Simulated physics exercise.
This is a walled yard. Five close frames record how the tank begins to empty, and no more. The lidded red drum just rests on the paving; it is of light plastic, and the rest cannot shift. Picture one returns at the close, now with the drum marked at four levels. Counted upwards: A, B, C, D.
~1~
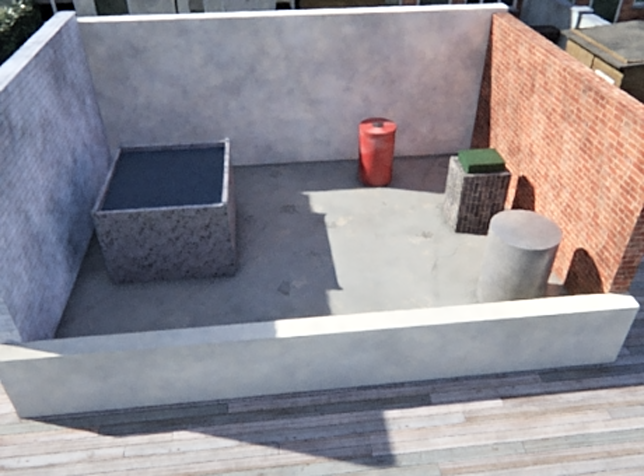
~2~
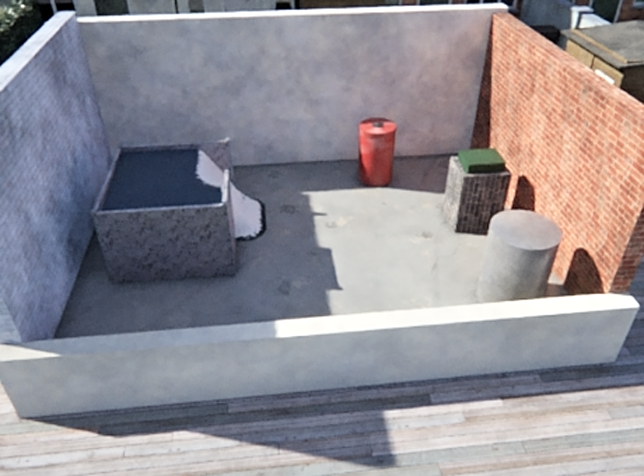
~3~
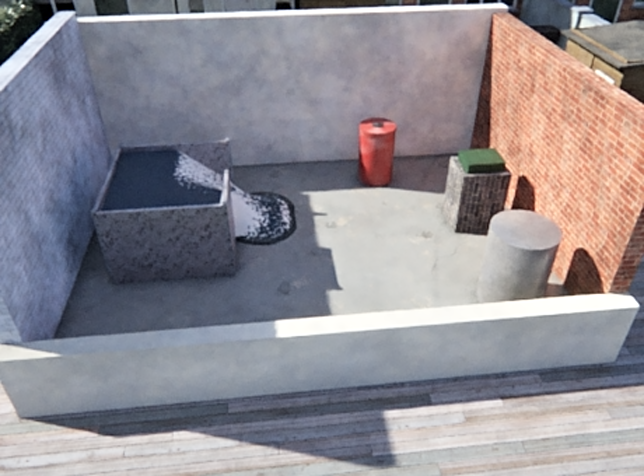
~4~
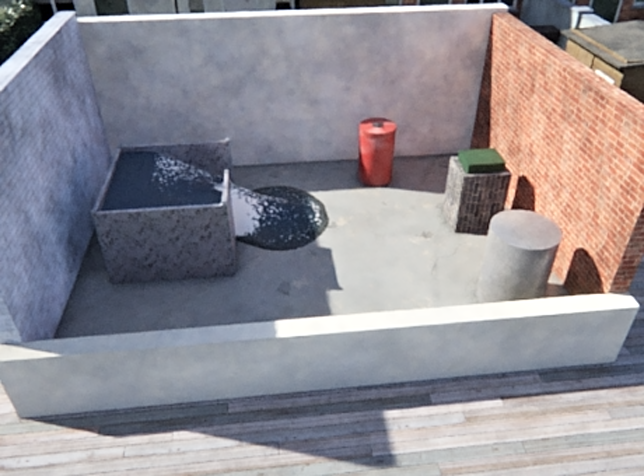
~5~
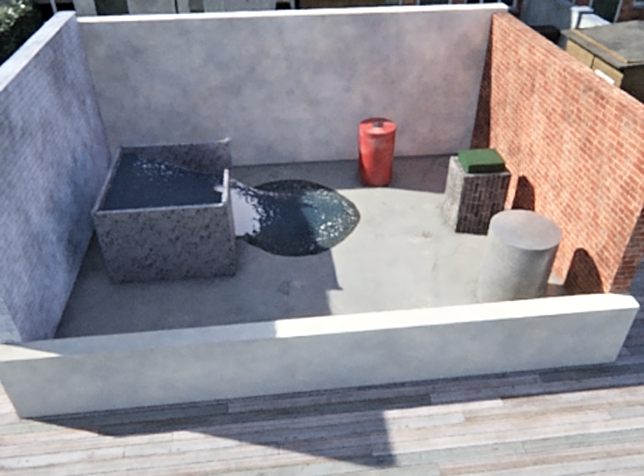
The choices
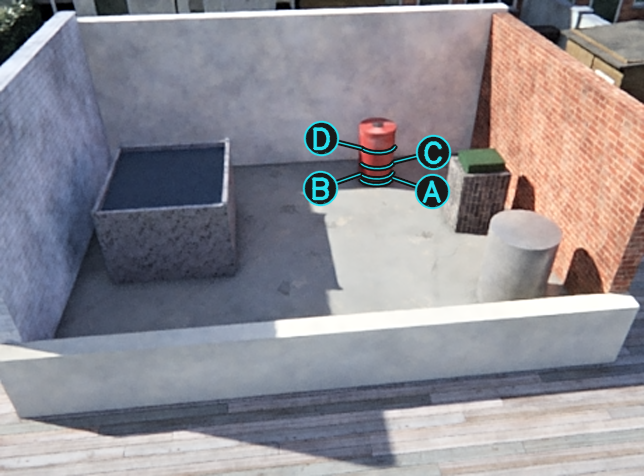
Water pours from the right side of a stone tank and spreads across the yard floor.
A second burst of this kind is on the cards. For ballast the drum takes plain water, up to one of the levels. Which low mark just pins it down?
I would pick level D.
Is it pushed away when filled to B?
Yes.
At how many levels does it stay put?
One of the four.
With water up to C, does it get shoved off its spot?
Yes, it does.
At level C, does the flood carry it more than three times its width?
No, it does not.
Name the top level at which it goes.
C.
On the marked copy, A at (378, 184); B at (379, 178); C at (379, 168); D at (380, 152); from the bottom up A, B, C, D.
If A is chosen, it is pushed about 3 times its own width away.
If B is chosen, it is pushed about 3 times its own width away.
If C is chosen, it is pushed about its own width away.
If D is chosen, it does not move.
